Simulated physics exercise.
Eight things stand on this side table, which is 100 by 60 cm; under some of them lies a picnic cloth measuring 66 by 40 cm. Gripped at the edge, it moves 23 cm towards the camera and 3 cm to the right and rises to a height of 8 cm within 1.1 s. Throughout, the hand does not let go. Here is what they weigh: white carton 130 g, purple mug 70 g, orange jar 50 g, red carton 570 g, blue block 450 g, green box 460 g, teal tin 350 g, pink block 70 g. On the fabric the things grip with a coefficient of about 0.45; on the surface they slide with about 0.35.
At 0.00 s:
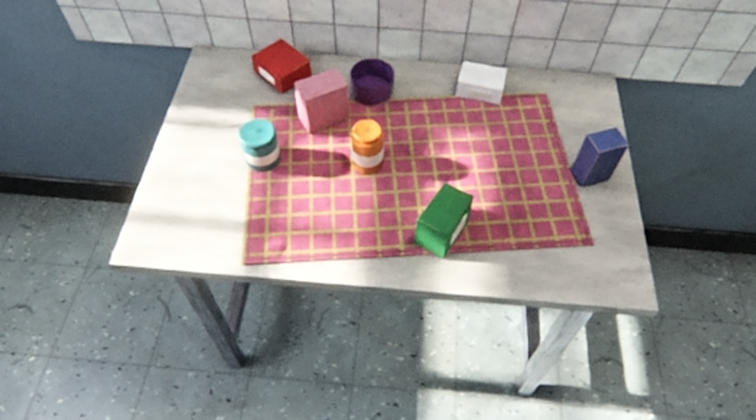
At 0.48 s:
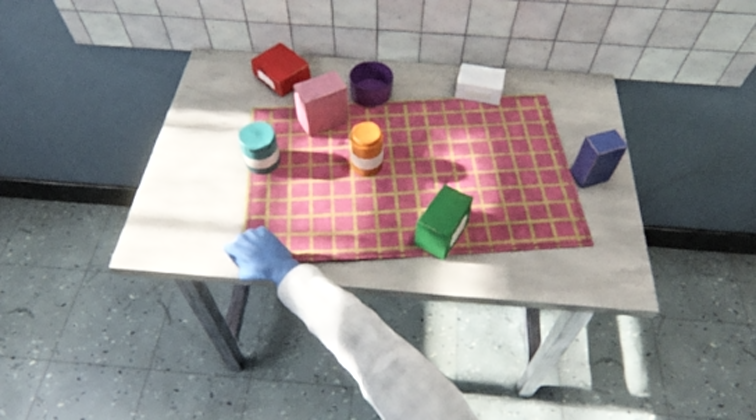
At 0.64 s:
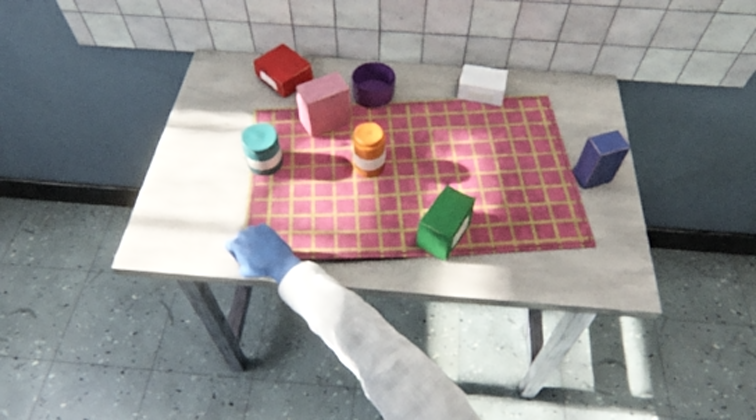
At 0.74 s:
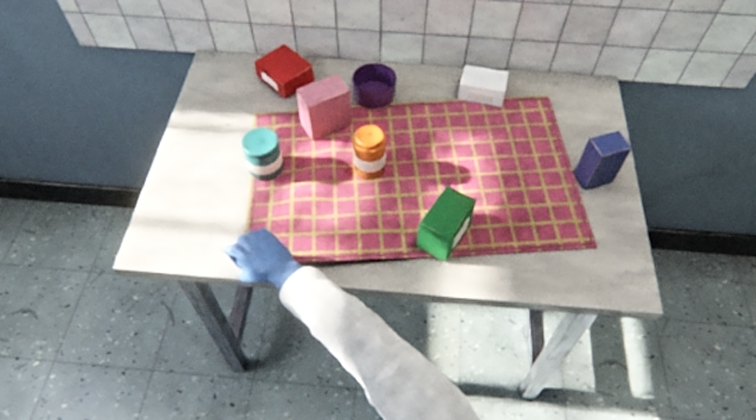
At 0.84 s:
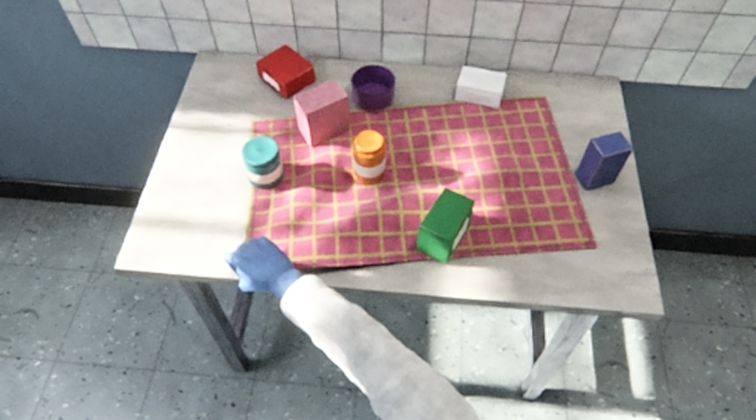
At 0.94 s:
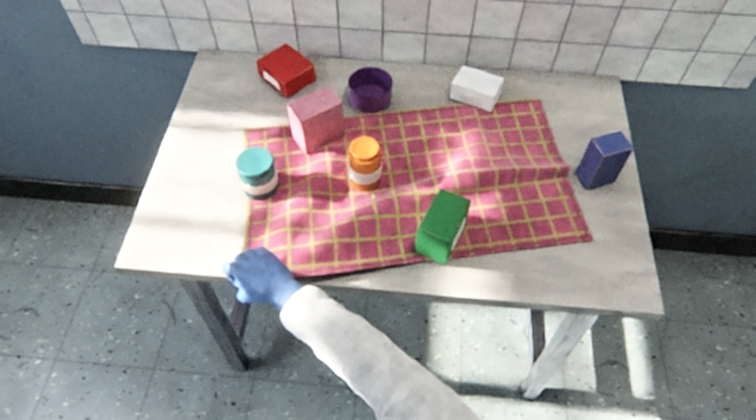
On a side table, a gloved hand grips the picnic cloth's corner and drags it slightly nearer.
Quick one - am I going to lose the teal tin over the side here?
Yes - it comes off.
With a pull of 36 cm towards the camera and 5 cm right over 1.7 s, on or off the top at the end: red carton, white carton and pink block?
Result - red carton: Still on top, white carton: Still on top, pink block: Gone.
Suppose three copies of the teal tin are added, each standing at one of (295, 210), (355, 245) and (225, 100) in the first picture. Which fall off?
First leaves the top, second leaves the top, third keeps its place.
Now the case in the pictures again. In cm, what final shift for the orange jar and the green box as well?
The orange jar moves roughly 25 cm and the green box ends up over the edge.
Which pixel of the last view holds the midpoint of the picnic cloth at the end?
Around (376, 253).
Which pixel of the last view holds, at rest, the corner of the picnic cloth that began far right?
(457, 119) or thereabouts.
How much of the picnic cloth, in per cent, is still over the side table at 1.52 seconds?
Some 80 in a hundred.
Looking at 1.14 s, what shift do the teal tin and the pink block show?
Shift - teal tin 15 cm, pink block 10 cm.
By 1.1 s, 95 % of the picnic cloth is still over the top; teal tin 14 cm off its start, pink block 11 cm off its start, orange jar 9 cm off its start.
By 1.3 s, 90 % of the picnic cloth is still over the top; teal tin 20 cm off its start, pink block 18 cm off its start, orange jar 14 cm off its start.
By 1.5 s, 80 % of the picnic cloth is still over the top; teal tin 27 cm off its start at (213, 251), pink block 23 cm off its start at (267, 169), orange jar 19 cm off its start at (328, 208).
By 1.7 s, 75 % of the picnic cloth is still over the top; teal tin 38 cm off its start, pink block 28 cm off its start, orange jar 22 cm off its start.
By 3.3 s, 70 % of the picnic cloth is still over the top; teal tin over the edge, green box over the edge, pink block 32 cm off its start at (243, 207), orange jar 26 cm off its start at (320, 242).
